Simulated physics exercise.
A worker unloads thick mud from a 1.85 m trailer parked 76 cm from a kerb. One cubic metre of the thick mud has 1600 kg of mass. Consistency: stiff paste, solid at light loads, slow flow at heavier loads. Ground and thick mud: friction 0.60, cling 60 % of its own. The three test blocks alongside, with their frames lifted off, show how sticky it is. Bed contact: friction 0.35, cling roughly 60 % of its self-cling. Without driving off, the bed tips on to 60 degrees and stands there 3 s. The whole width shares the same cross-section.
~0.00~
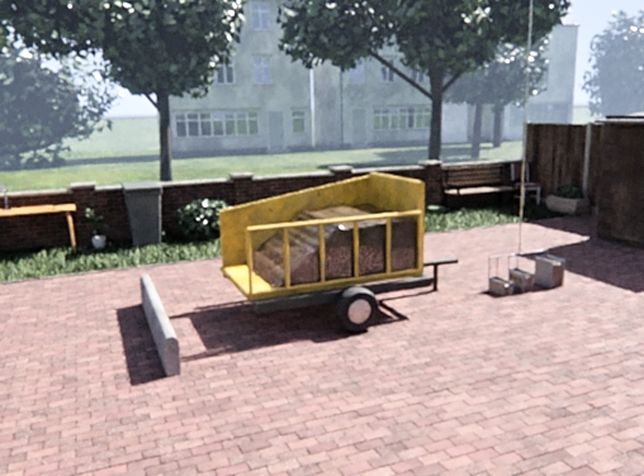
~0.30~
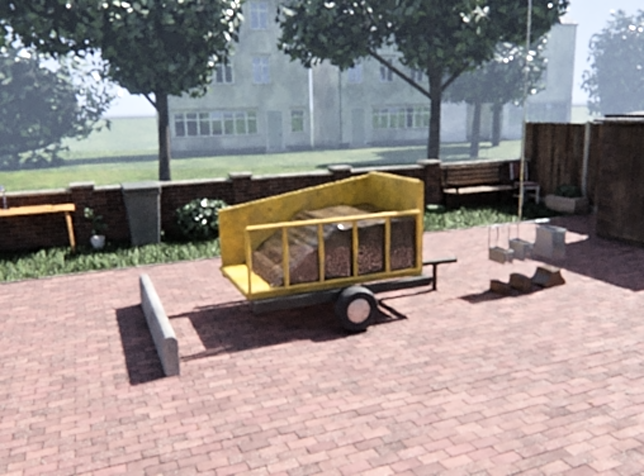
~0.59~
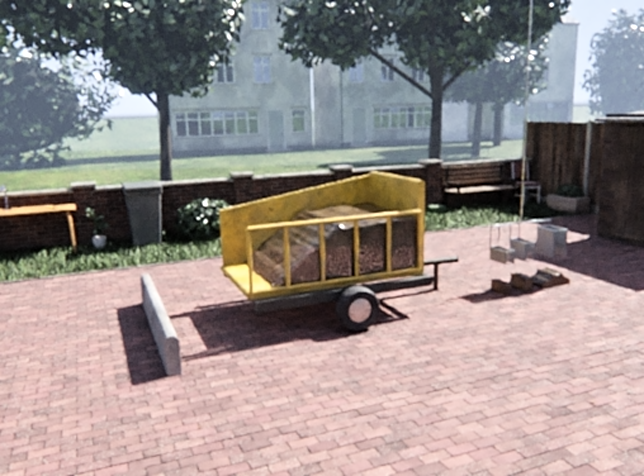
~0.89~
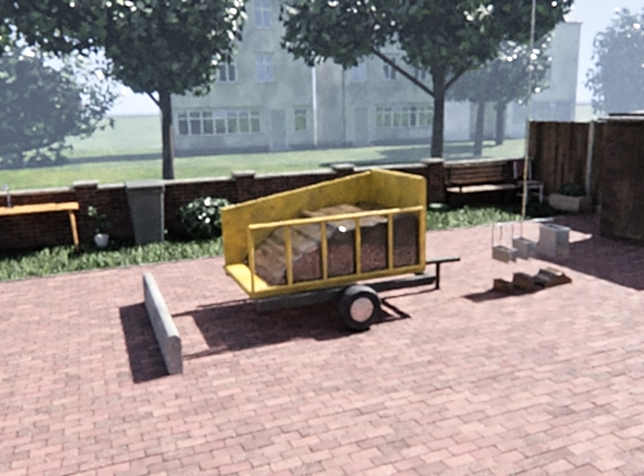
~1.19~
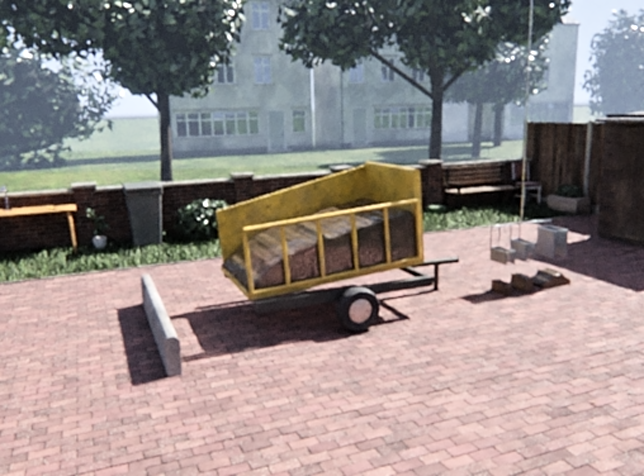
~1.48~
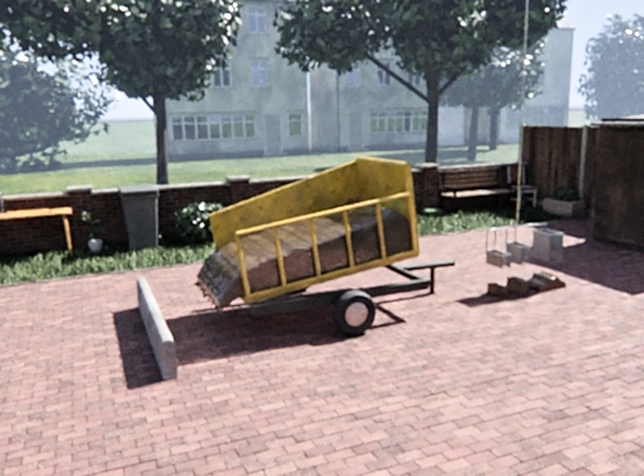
A yellow trailer bed tilts up at its right end, and brown mud slides left.
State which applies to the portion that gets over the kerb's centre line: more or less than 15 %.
That value is less.
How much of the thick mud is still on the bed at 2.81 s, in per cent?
I'd put it at some 25 in a hundred.
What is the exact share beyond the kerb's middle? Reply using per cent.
Roughly 8 percent.
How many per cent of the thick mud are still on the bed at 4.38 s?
0 %.
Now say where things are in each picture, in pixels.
In the first frame, top of the high end at (418, 185), tilt 0 degrees; front end of the thick mud at (279, 282); test blocks 13 cm, 19 cm, 30 cm high (left to right).
In the second frame, top of the high end at (417, 185), tilt 0 degrees; front end of the thick mud at (278, 282); test blocks 13 cm, 17 cm, 20 cm high (left to right).
In the third frame, top of the high end at (418, 184), tilt 0 degrees; front end of the thick mud at (280, 282); test blocks 13 cm, 16 cm, 16 cm high (left to right).
In the fourth frame, top of the high end at (419, 181), tilt 1 degrees; front end of the thick mud at (276, 281); test blocks 13 cm, 16 cm, 16 cm high (left to right).
In the fifth frame, top of the high end at (413, 173), tilt 4 degrees; front end of the thick mud at (253, 286); test blocks 13 cm, 16 cm, 16 cm high (left to right).
In the sixth frame, top of the high end at (404, 167), tilt 7 degrees; front end of the thick mud at (220, 311); test blocks 13 cm, 16 cm, 16 cm high (left to right).
By 2.81 s, the tilt is 23 degrees, 27 % is on the bed and 6 % past the kerb's middle.
By 4.38 s, the tilt is 41 degrees, none is on the bed and 8 % past the kerb's middle.
By 5.95 s, the tilt is 59 degrees, none is on the bed and 8 % past the kerb's middle.
By 7.52 s, the tilt is 60 degrees, none is on the bed and 8 % past the kerb's middle.
By 9.22 s, at the end, the tilt is 60 degrees, none is on the bed and 8 % past the kerb's middle.
